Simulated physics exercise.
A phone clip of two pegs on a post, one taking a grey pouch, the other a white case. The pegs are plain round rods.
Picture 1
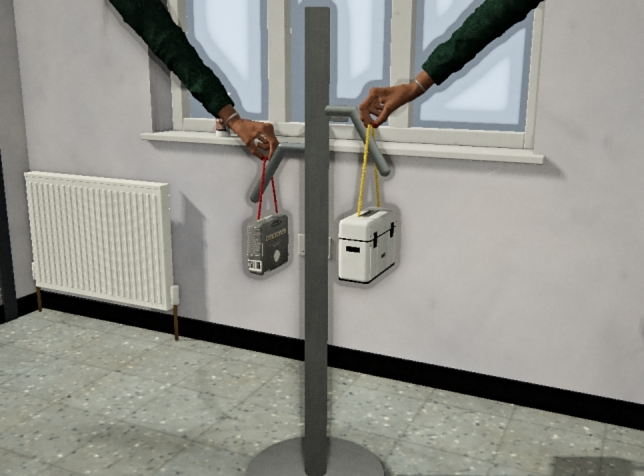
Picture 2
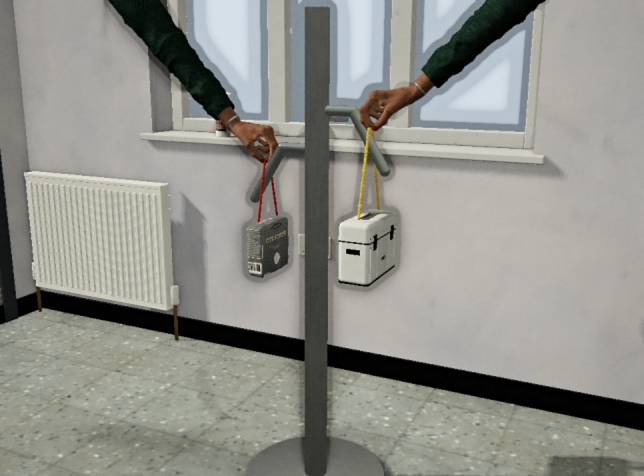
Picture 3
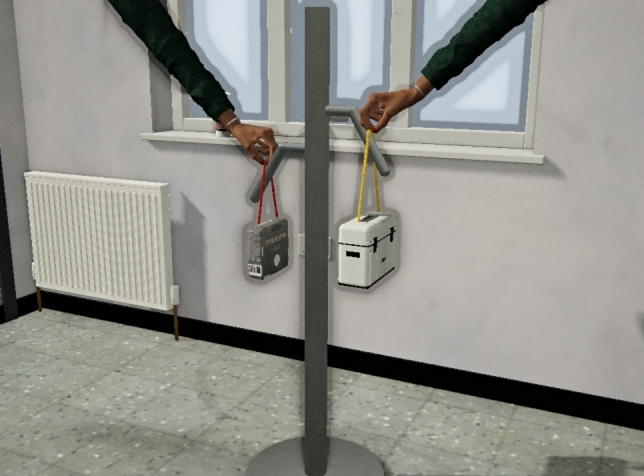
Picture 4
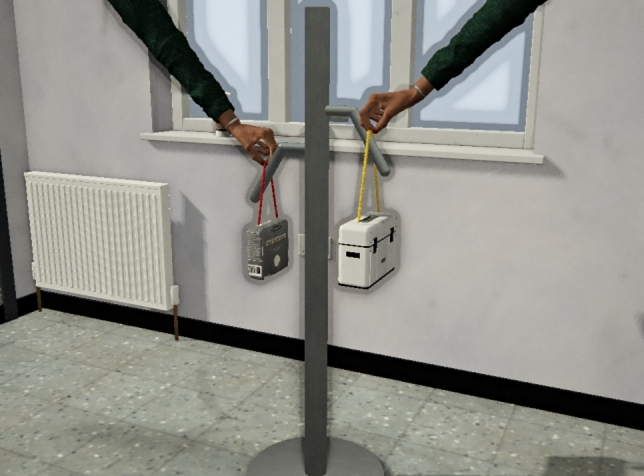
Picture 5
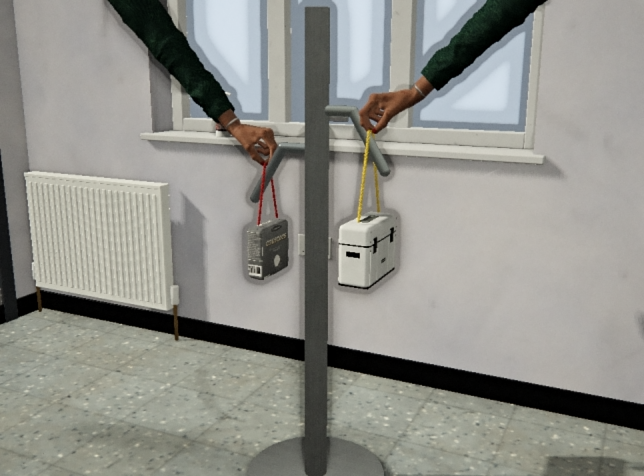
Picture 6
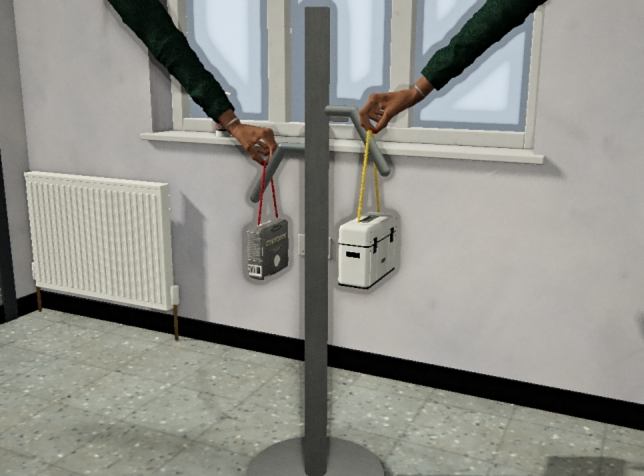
Two hands in dark green sleeves hold a grey pouch by a red cord at left and a white case by a yellow cord at right, beside downward-sloping pegs on a grey post. The camera looks straight on, unmoving, at a room with a pale wall, window, white radiator and speckled floor. The pouch turns slightly and both items dip a little, then stay almost still.
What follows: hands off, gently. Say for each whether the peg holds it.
The grey pouch drops to the floor, the white case comes down.
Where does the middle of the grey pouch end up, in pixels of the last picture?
Near (298, 449).
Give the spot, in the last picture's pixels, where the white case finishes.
Near (317, 462).
Then, 0.34 s after the last picture, grey pouch falling near (270, 376); white case falling near (365, 385).
Then, 0.62 s after the last picture, grey pouch on the floor near (294, 448); white case on the floor near (317, 462).
At rest, grey pouch on the floor near (298, 449); white case on the floor near (317, 462). The grey pouch comes down and the white case slips off its peg.
